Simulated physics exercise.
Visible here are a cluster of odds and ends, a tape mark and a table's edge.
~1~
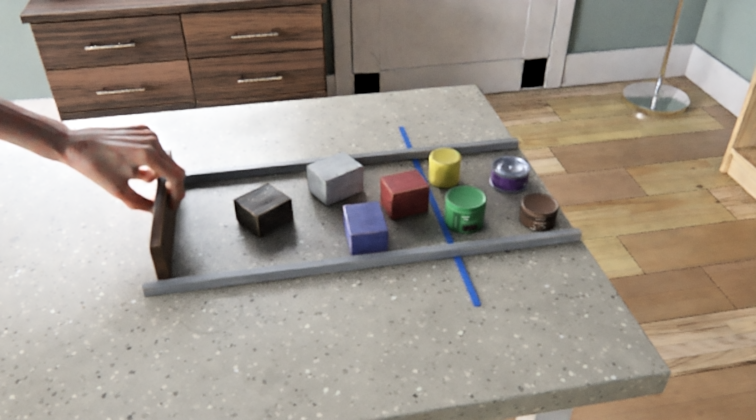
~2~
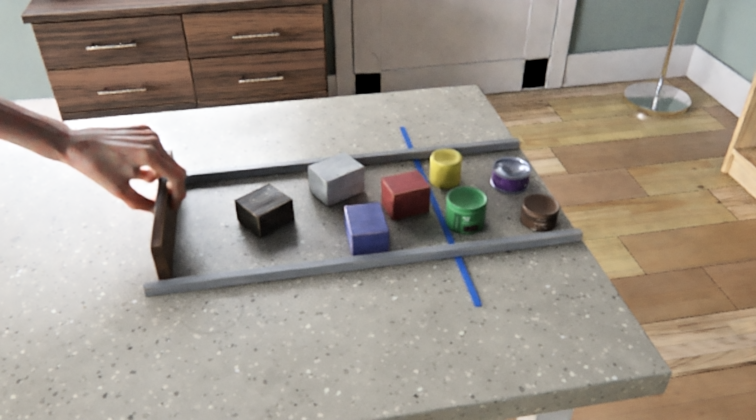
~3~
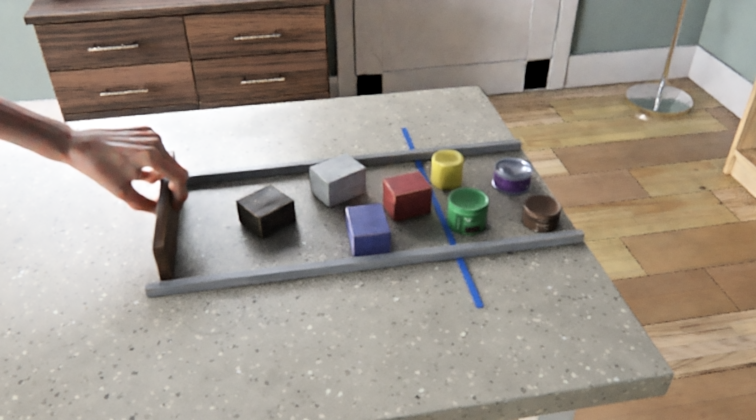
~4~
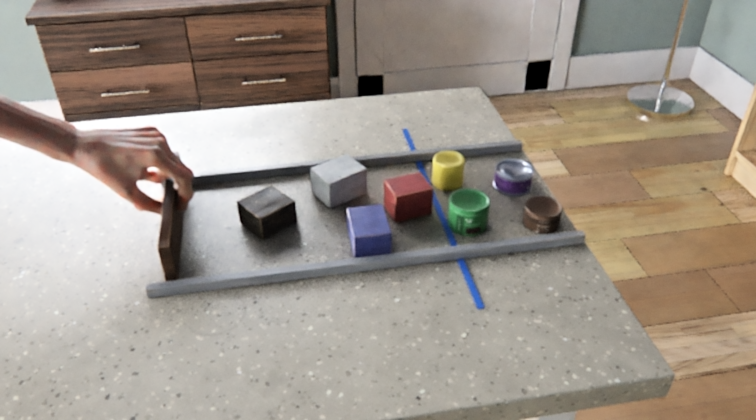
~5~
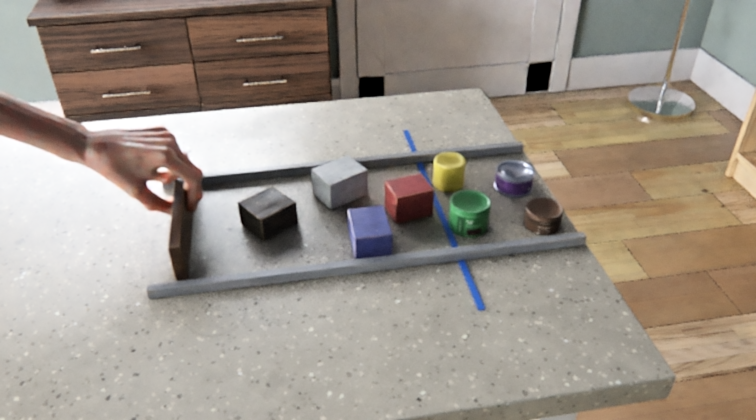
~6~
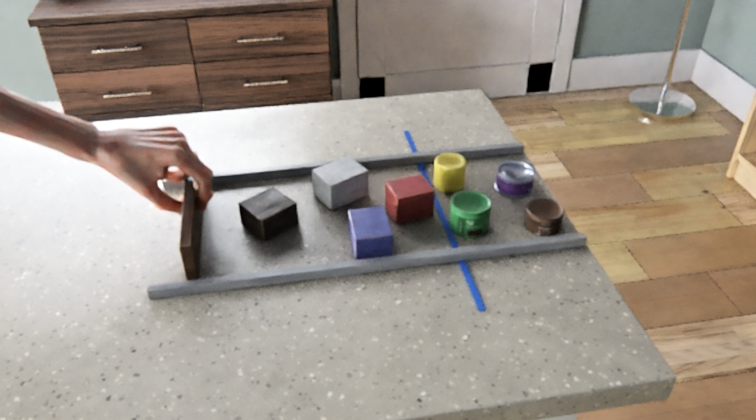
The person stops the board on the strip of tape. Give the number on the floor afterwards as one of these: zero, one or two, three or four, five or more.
On the floor afterwards: Zero.
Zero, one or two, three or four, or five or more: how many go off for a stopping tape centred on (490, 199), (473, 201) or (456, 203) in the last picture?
Either one or two; either one or two; zero.
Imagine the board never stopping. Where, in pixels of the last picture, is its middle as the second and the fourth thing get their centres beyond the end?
Pixels in order: Roughly (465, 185), roughly (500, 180).
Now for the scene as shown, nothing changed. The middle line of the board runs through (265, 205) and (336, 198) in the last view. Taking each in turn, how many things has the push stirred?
I make it 1 at the first spot and 3 at the other.
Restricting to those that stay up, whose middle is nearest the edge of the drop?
The purple tin ends nearest.
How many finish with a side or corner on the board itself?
My count gives 3.
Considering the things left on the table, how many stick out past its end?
I get 0.
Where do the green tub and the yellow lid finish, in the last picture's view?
One ends up near (504, 214) and the other near (478, 170).
Soon after, none off yet; brown tub at rest near (544, 217); purple tin at rest near (515, 180); green tub at rest near (470, 214).
At rest, the number that fall off is zero.
